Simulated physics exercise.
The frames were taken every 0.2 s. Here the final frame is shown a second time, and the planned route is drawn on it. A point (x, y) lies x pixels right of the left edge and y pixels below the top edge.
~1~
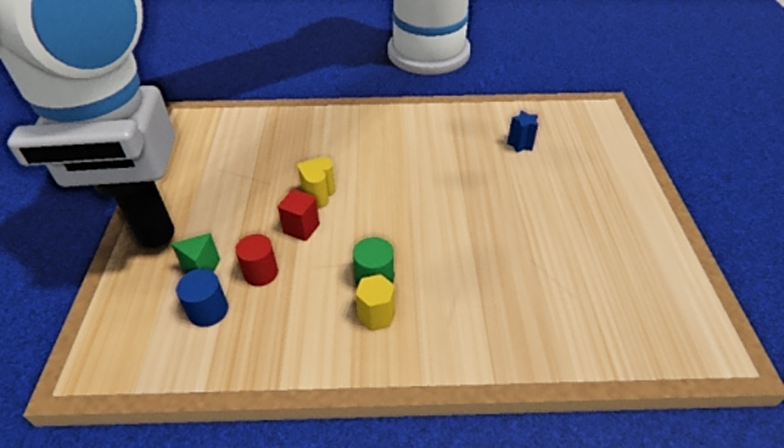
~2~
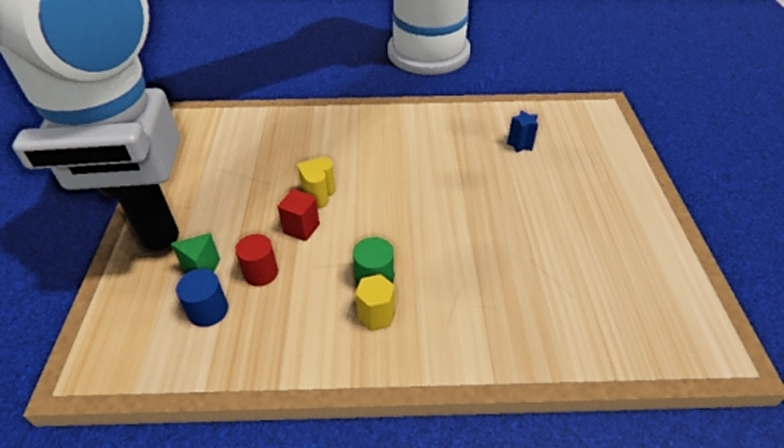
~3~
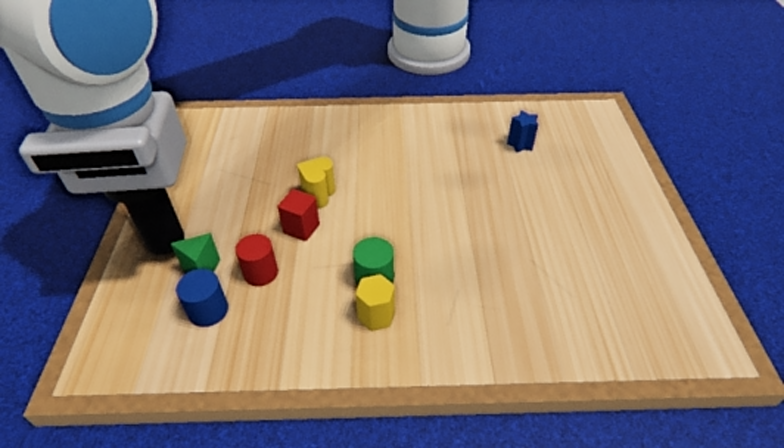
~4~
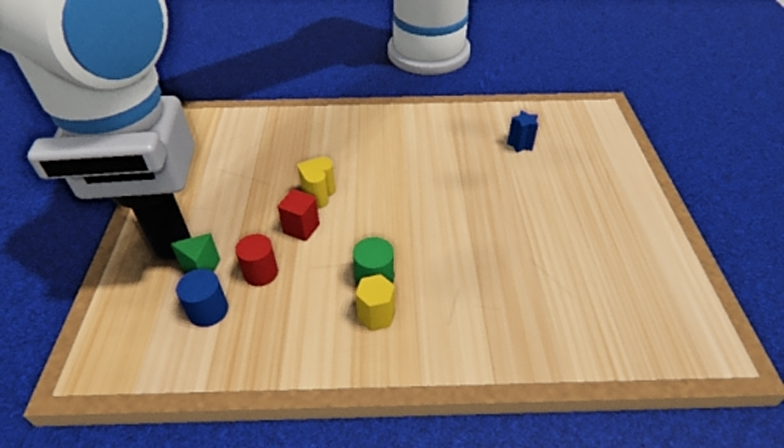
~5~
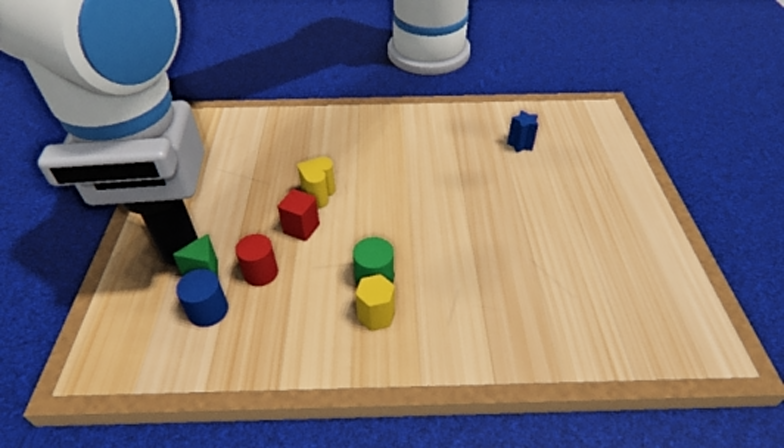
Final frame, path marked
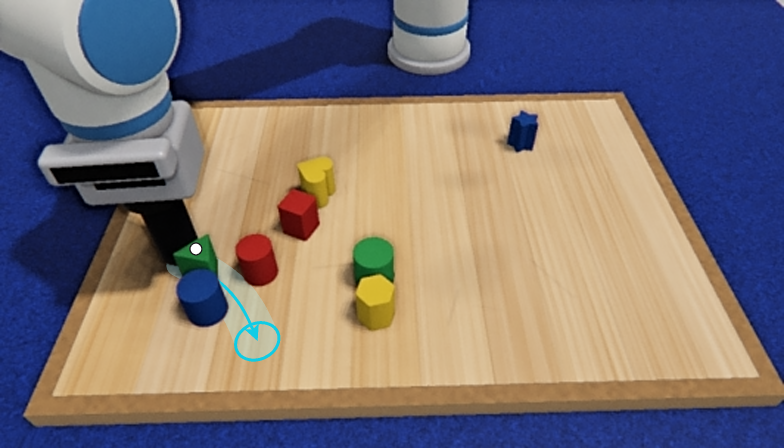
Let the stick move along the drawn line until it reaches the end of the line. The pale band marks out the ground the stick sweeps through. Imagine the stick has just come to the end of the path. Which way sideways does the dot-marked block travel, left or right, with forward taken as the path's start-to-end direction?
Answer: Leftward.
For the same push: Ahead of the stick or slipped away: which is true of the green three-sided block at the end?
It is no longer ahead.
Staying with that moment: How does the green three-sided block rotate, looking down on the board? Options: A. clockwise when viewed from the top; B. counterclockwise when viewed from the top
B: Counterclockwise when viewed from the top.
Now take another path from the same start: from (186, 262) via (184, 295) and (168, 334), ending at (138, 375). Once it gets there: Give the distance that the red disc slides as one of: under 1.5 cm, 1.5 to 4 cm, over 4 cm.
Within 1.5 cm.
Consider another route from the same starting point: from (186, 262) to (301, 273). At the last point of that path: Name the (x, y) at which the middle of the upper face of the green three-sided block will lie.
It comes to (234, 267).
The line goes from (186, 262) via (217, 280) and (241, 306), ending at (257, 341); the dot is on the green three-sided block.
What follows on the original path. One third of the way, stick (214, 271); green three-sided block (232, 266), turned 15° anticlockwise; blue disc (201, 293); red disc (258, 246).
Two thirds of the way, stick (238, 298); green three-sided block (264, 287), turned 40° anticlockwise; blue disc (202, 312); red disc (262, 247).
At the end, stick (254, 332); green three-sided block (280, 295), turned 70° anticlockwise; blue disc (201, 324); red disc (262, 247).
